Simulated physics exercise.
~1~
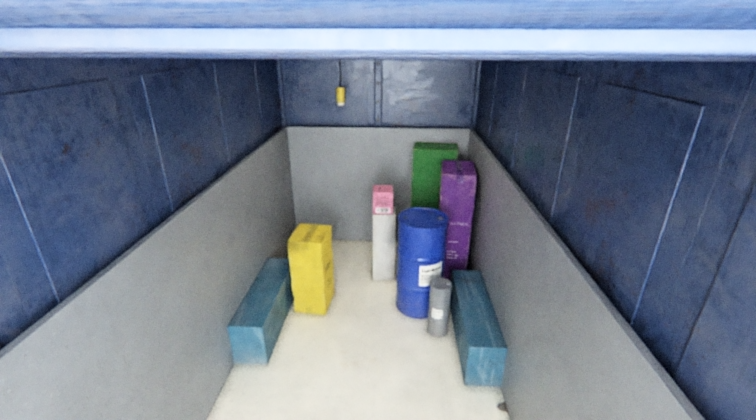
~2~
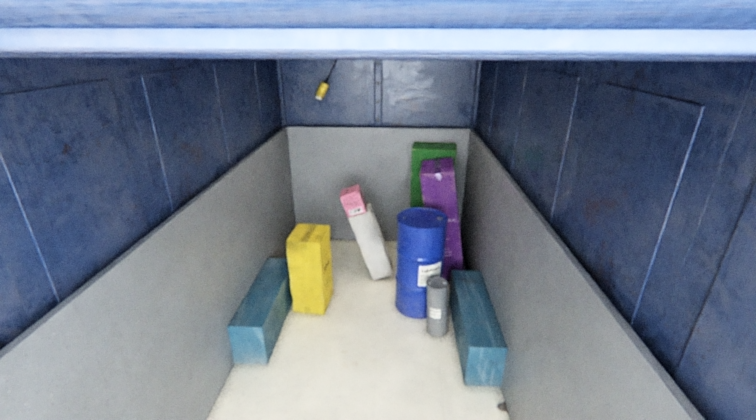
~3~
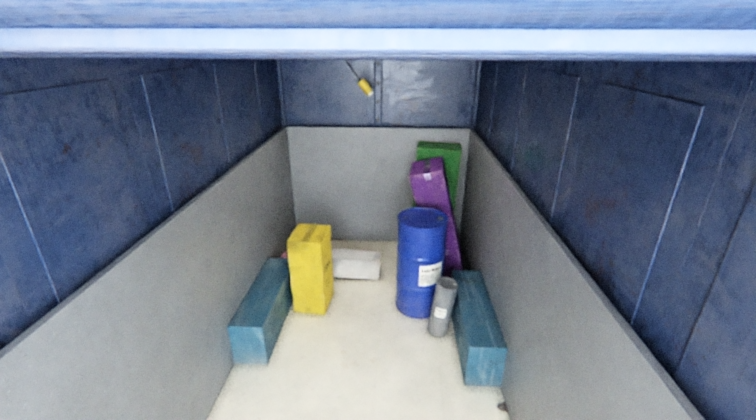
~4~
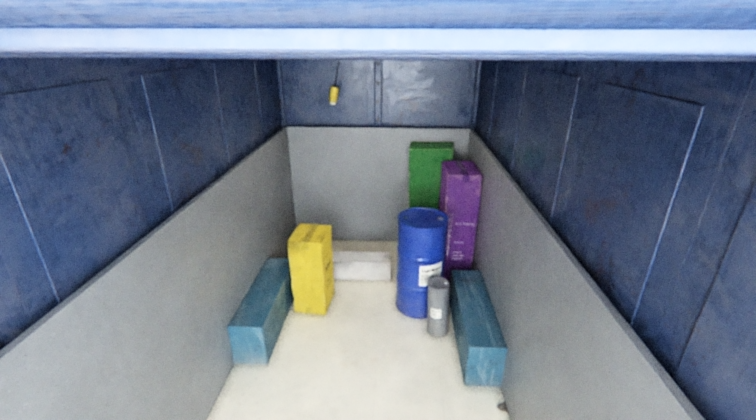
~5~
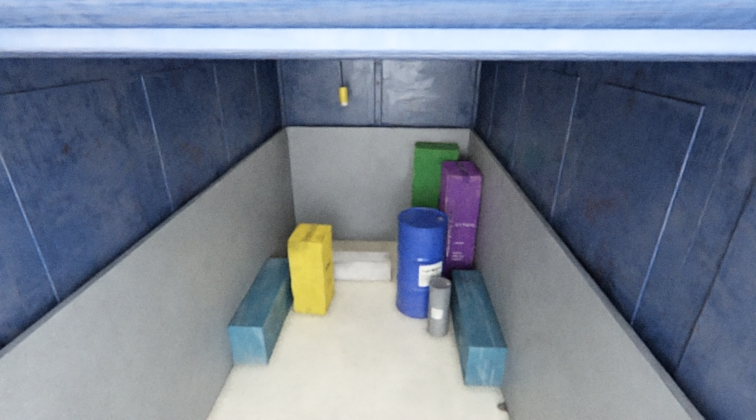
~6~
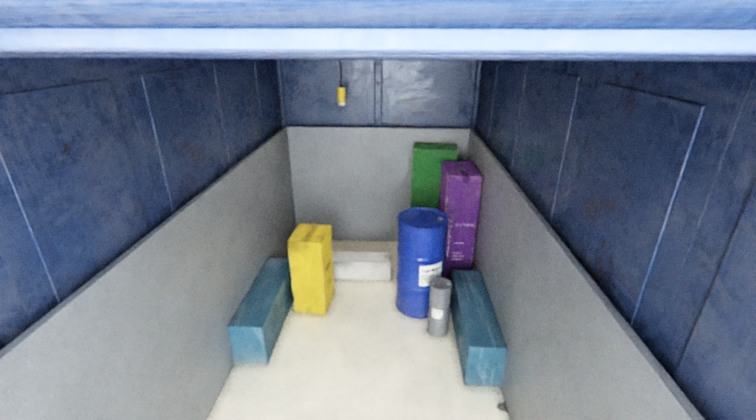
The clip opens on a load bay with blue upper walls, where a pink box rests on an upright white box between a yellow box and a blue drum. The pink and white boxes lean left together, and the purple box on the right tilts left too, as a small yellow object hanging at the back swings. The white box then topples onto its side, while the pink box drops to the left behind the yellow box. The purple box tips back upright. At the end it stands beside the green box, the white box lies flat, and the pink box is out of sight.
